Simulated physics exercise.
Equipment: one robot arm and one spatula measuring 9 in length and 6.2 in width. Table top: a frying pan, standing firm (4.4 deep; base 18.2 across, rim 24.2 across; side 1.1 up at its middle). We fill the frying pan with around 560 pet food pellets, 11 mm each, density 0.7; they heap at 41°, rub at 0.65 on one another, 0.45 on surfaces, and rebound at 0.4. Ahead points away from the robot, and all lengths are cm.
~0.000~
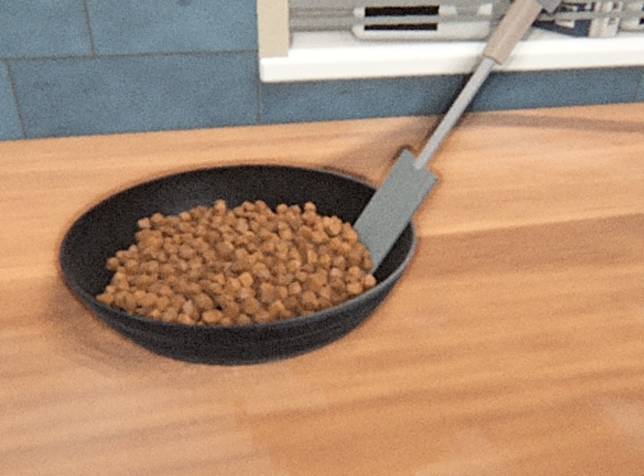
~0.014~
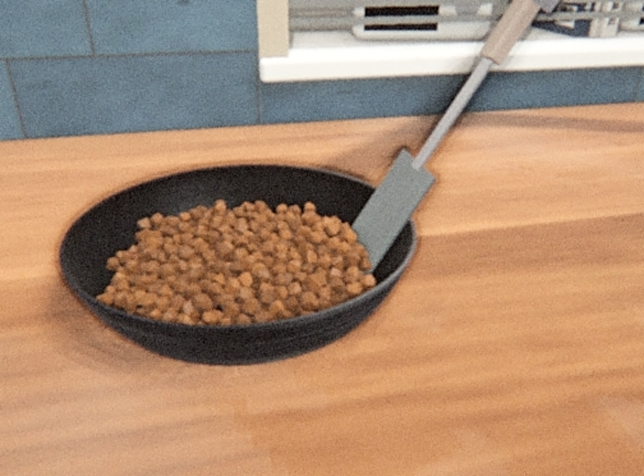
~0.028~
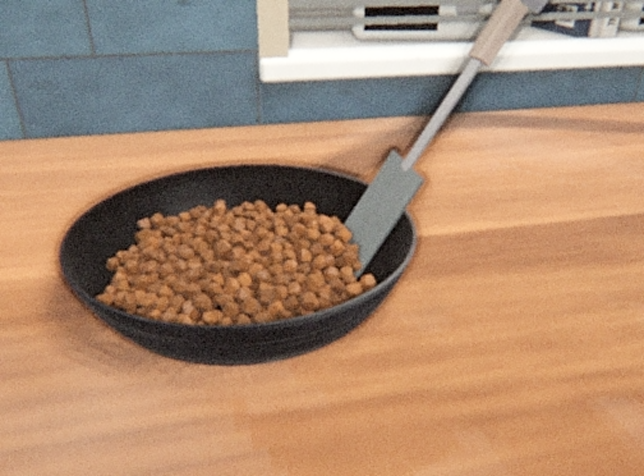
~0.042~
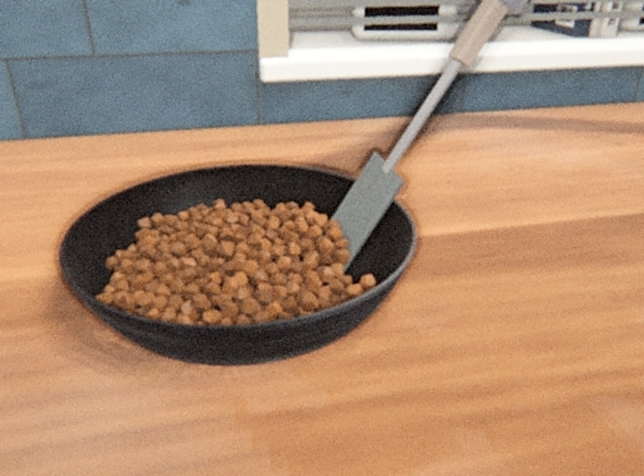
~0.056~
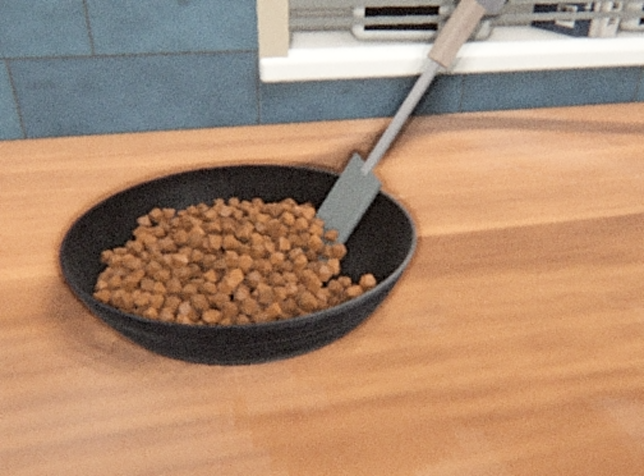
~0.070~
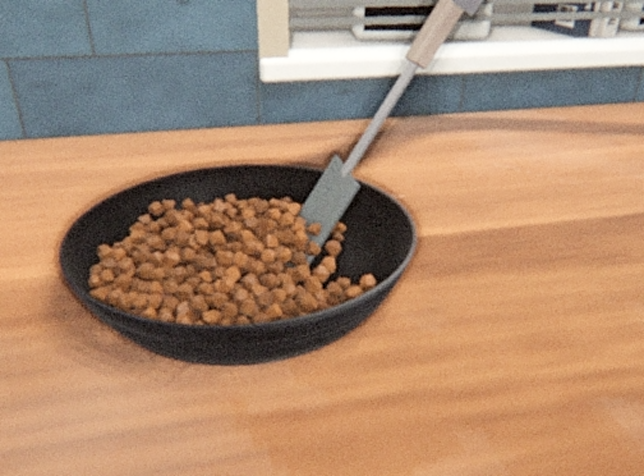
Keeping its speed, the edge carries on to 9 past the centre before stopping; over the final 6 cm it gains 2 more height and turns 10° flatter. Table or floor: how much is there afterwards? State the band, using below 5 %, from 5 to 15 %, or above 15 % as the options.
It falls above 15 %.
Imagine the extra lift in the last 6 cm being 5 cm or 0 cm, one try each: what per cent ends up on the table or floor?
Roughly 20 % and then 15 %.
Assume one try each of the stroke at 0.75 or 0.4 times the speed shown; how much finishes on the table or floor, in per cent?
Around 25 per cent, then around 10 per cent, would end on the table or floor.
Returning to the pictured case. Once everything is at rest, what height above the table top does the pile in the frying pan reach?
Near 5.0 centimetres high.
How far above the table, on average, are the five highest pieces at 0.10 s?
Around 6 cm above the table.
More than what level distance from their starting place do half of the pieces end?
Level distance of around 4 cm.
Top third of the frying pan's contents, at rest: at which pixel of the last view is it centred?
The centre sits close to (142, 257).
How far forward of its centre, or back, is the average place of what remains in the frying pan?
It rests close to 3.5 centimetres ahead of centre.
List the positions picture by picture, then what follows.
In the first frame, the spatula top edge at (421, 163), sloping 58°; upper third of the load around (247, 250), from x 105 to 370, top at y 205; 561 in the frying pan.
In the second frame, the spatula top edge at (419, 163), sloping 58°; upper third of the load around (248, 250), from x 105 to 370, top at y 205.
In the third frame, the spatula top edge at (408, 164), sloping 58°; upper third of the load around (251, 248), from x 105 to 370, top at y 205.
In the fourth frame, the spatula top edge at (389, 166), sloping 58°; upper third of the load around (249, 245), from x 105 to 370, top at y 205.
In the fifth frame, the spatula top edge at (368, 168), sloping 58°; upper third of the load around (242, 241), from x 100 to 370, top at y 205.
In the sixth frame, the spatula top edge at (347, 169), sloping 58°; upper third of the load around (227, 239), from x 95 to 370, top at y 200; 561 in the frying pan.
After 0.10 s, sloping 58°, highest piece 6 above the table; 561 in the frying pan.
After 0.14 s, sloping 55°, highest piece 7 above the table; 561 in the frying pan.
After 0.35 s, sloping 48°, highest piece 7 above the table; 428 in the frying pan, 116 on the table or floor, 17 on the blade or in flight.
After 1.40 s, sloping 48°, highest piece 5 above the table; 428 in the frying pan, 133 on the table or floor.
In the end, 428 in the frying pan, 133 on the table or floor. That is 24 % on the table or floor.
